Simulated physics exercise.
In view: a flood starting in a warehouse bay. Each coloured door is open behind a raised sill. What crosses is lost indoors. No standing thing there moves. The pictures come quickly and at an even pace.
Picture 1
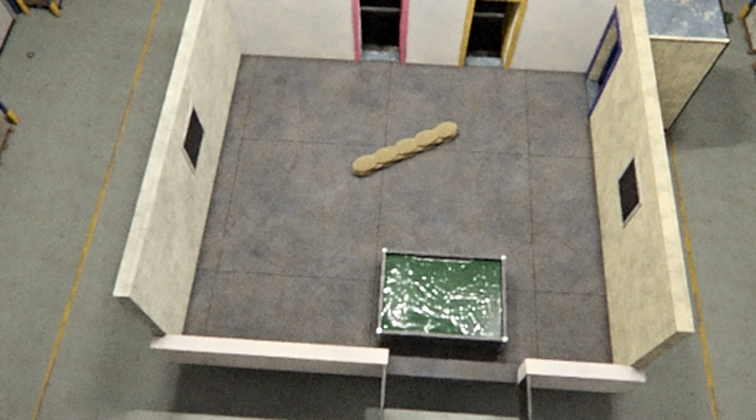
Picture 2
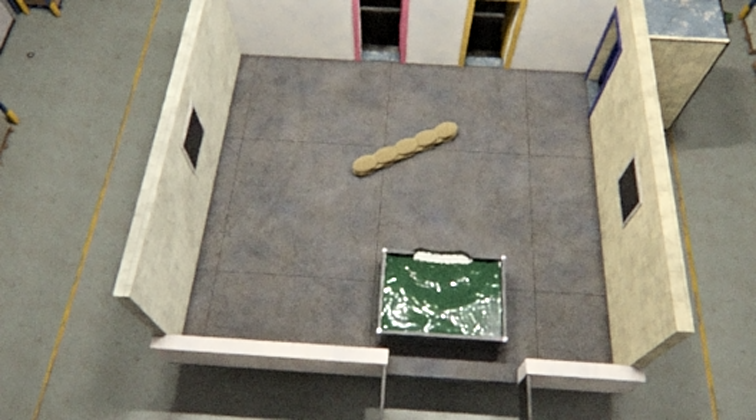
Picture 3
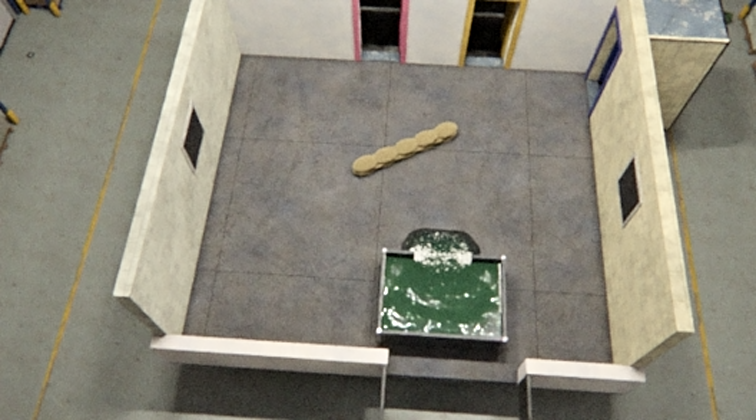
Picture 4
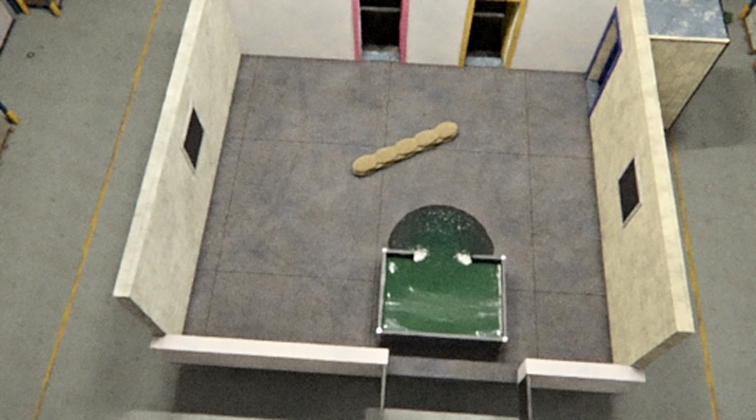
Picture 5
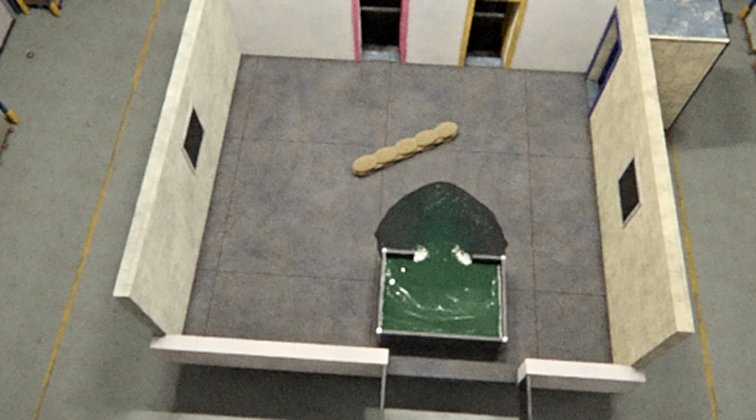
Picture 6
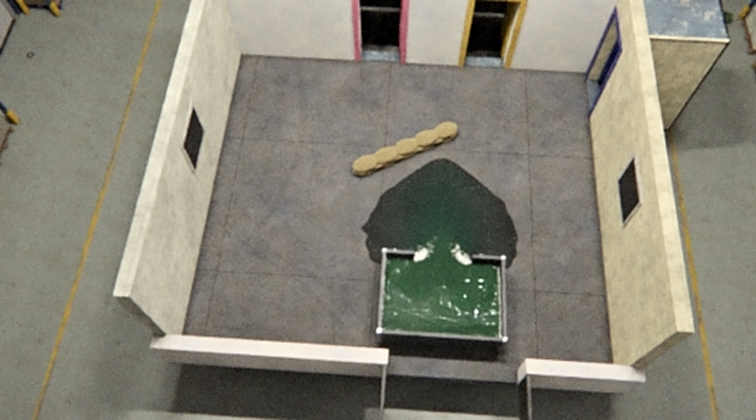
Warehouse bay with coloured doorways, where green water in a tank pours through a gap in its far side, spreading across the floor.
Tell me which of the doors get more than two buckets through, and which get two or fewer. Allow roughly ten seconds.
Sorted out: The pink door gets two or fewer; the blue door gets more than two; the yellow door gets more than two.
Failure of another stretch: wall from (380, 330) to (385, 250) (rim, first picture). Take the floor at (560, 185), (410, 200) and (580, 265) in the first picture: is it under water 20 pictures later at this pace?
Point by point: Unwetted; unwetted; unwetted.
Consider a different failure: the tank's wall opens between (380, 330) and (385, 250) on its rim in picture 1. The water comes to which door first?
I'd say the pink door.
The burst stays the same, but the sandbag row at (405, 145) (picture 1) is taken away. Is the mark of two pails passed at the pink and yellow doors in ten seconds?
Pink: Tops the limit; yellow: Tops the limit.
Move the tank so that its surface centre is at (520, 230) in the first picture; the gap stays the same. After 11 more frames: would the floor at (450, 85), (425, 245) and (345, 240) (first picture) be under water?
Soaked, spared, spared.
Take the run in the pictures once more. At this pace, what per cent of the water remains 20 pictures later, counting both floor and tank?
Near 98 in a hundred.
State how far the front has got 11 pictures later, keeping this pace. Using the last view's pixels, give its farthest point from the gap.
The front's farthest point is close to (529, 72).
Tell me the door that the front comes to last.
The one in pink.
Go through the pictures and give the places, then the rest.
The first picture shows the water tank at (442, 295) is whole and still.
In the second picture, the front is at a hidden place, out from the gap on the water tank's far side.
In the third picture, the front is at (413, 236), out from the gap on the water tank's far side.
In the fourth picture, water pours out on the water tank's far side and has run to (430, 210).
In the fifth picture, water pours out on the water tank's far side and has run to (433, 186).
In the sixth picture, the front is at (437, 163), out from the gap on the water tank's far side.
A moment on, water covers 15 % of the floor; the pink door not reached, the blue door not reached, the yellow door not reached.
Next, water covers 25 % of the floor; the pink door not reached, the blue door not reached, the yellow door wet at the sill, nothing in.
Then, water covers 35 % of the floor; the pink door not reached, the blue door under two buckets in, the yellow door under two buckets in.
Later, water covers 50 % of the floor; the pink door wet at the sill, nothing in, the blue door far over two buckets in, the yellow door over two buckets in.
In the end, water covers 80 % of the floor; the pink door wet at the sill, nothing in, the blue door far over two buckets in, the yellow door over two buckets in.
